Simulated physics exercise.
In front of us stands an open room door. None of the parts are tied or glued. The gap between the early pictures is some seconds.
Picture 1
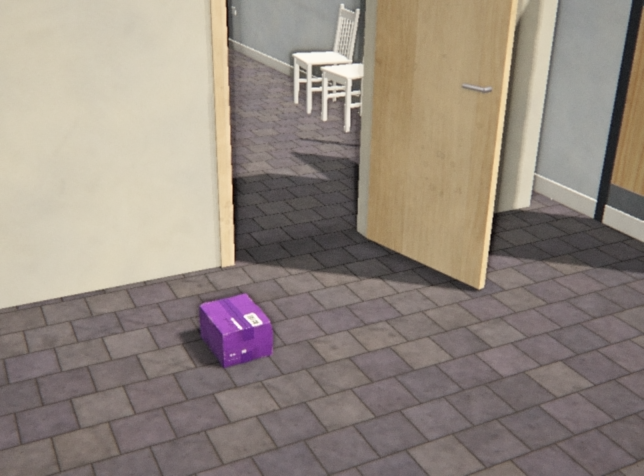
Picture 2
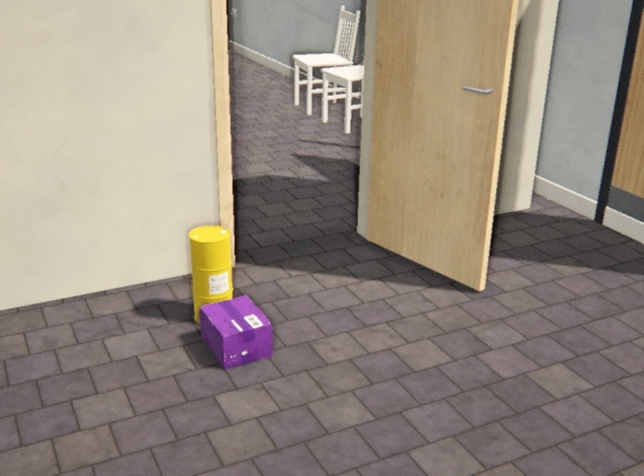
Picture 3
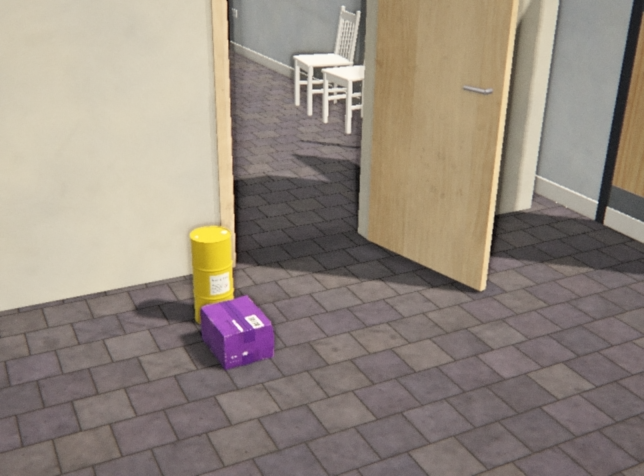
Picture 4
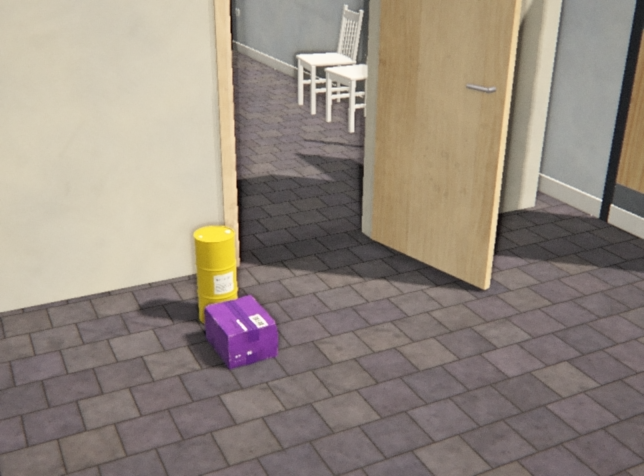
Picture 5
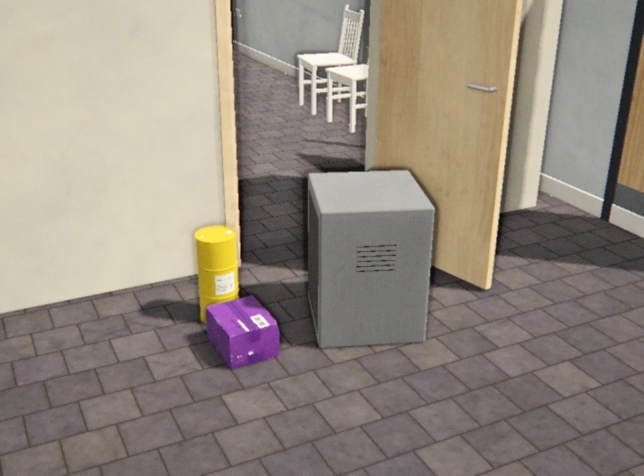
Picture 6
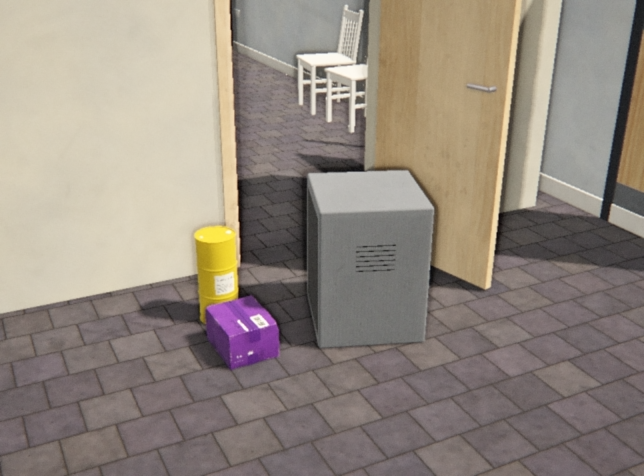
Nothing is seen travelling across the floor; instead, a yellow canister appears behind the purple parcel, and later a grey appliance appears to their right, in front of the doorway, while the view shifts very slightly. The scene is a grey-tiled floor seen from above, facing a wide-open wooden door that stays still. Pale walls flank the opening, and white chairs stand beyond it.
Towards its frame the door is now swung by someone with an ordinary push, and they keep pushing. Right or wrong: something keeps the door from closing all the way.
Right.
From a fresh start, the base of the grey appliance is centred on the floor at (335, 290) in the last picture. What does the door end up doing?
It then hits an obstruction.
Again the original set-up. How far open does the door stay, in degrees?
Open angle: About 70°.
Then, 0.40 s after the last picture, door at 90°.
Then, 0.60 s after the last picture, door at 74°.
At rest, door at 72°; all 3 in place. Seen from the same camera at the end, grey appliance near (362, 257).
